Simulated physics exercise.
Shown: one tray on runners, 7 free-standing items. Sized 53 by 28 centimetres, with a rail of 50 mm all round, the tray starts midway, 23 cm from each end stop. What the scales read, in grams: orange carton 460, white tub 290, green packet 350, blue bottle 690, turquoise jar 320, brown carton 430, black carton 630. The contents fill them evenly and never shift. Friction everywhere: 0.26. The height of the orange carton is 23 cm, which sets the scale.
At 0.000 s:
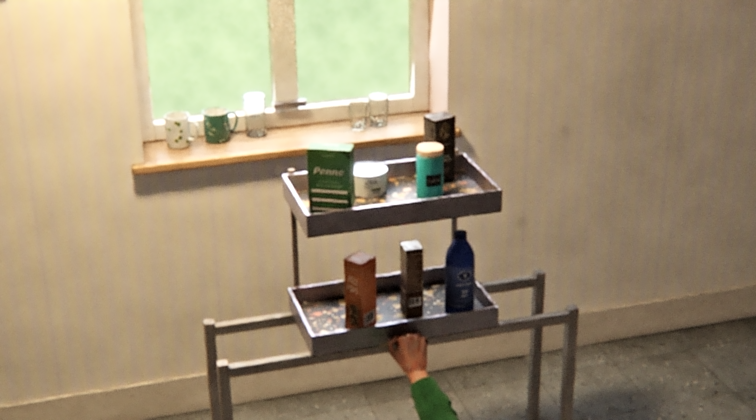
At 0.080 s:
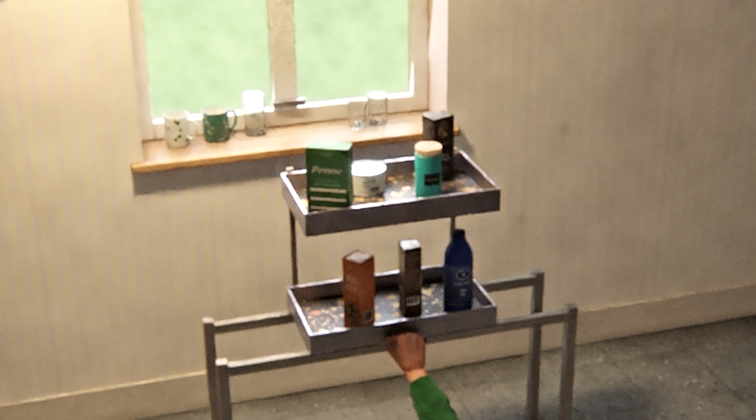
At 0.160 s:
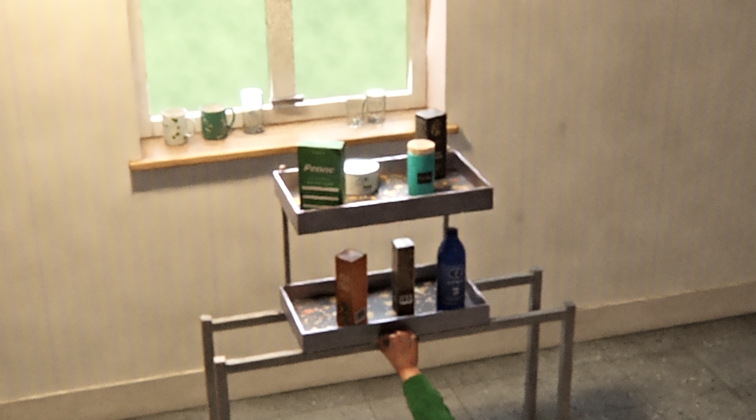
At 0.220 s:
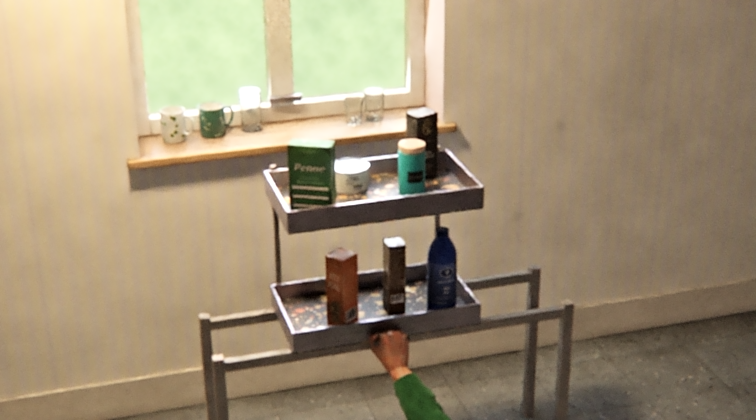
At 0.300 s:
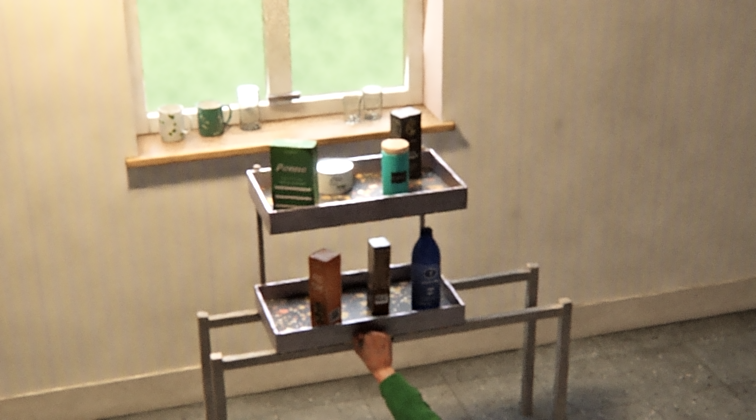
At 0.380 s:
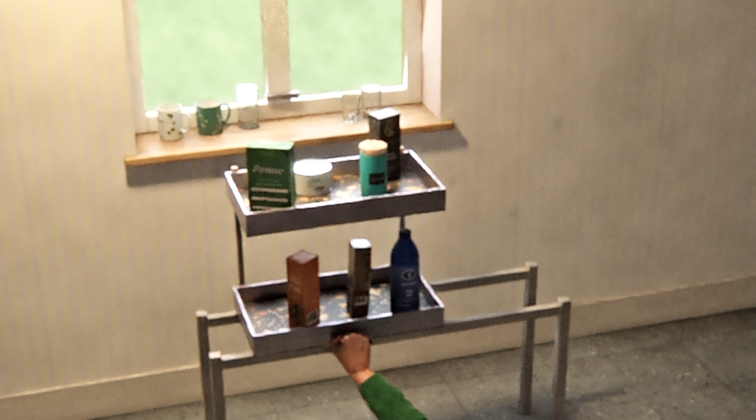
A hand slides a two-tiered tray of cartons, bottle and jar steadily to the left.
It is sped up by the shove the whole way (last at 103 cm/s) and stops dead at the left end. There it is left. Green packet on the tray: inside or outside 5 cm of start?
It does not move too far.
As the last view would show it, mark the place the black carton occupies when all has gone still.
Rest position, about (286, 157) px.
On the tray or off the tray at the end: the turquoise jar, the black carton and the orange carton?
Turquoise jar: Stays in bounds; black carton: Stays in bounds; orange carton: Goes out of bounds.
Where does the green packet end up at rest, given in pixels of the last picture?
You'll find it at about (234, 187).
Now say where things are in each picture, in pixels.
In the first frame, tray midway; green packet (331, 182); orange carton (361, 294).
In the second frame, tray midway; blue bottle (458, 274); turquoise jar (428, 171).
In the third frame, tray has slid 2 cm left; brown carton (403, 277); black carton (431, 145).
In the fourth frame, tray has slid 4 cm left; orange carton (342, 291); white tub (350, 176).
In the fifth frame, tray has slid 8 cm left; blue bottle (426, 273); turquoise jar (395, 169).
In the sixth frame, tray has slid 14 cm left; green packet (271, 181); brown carton (359, 278) at 4° to upright.
Around 0.58 s, tray has slid 23 cm left; green packet at 12° to upright near (228, 183); brown carton at 14° to upright; orange carton shifted 9 cm.
Around 0.88 s, tray has slid 23 cm left; green packet at 3° to upright near (235, 186); brown carton on its side; orange carton at 23° to upright.
Finally (2.3 s), off the tray, orange carton; on their side or leaning hard on the tray, brown carton; not toppled but over 5 cm from the start, white tub, blue bottle, turquoise jar and black carton; the last one still in place (within 5 cm). In the last view, green packet near (234, 187).
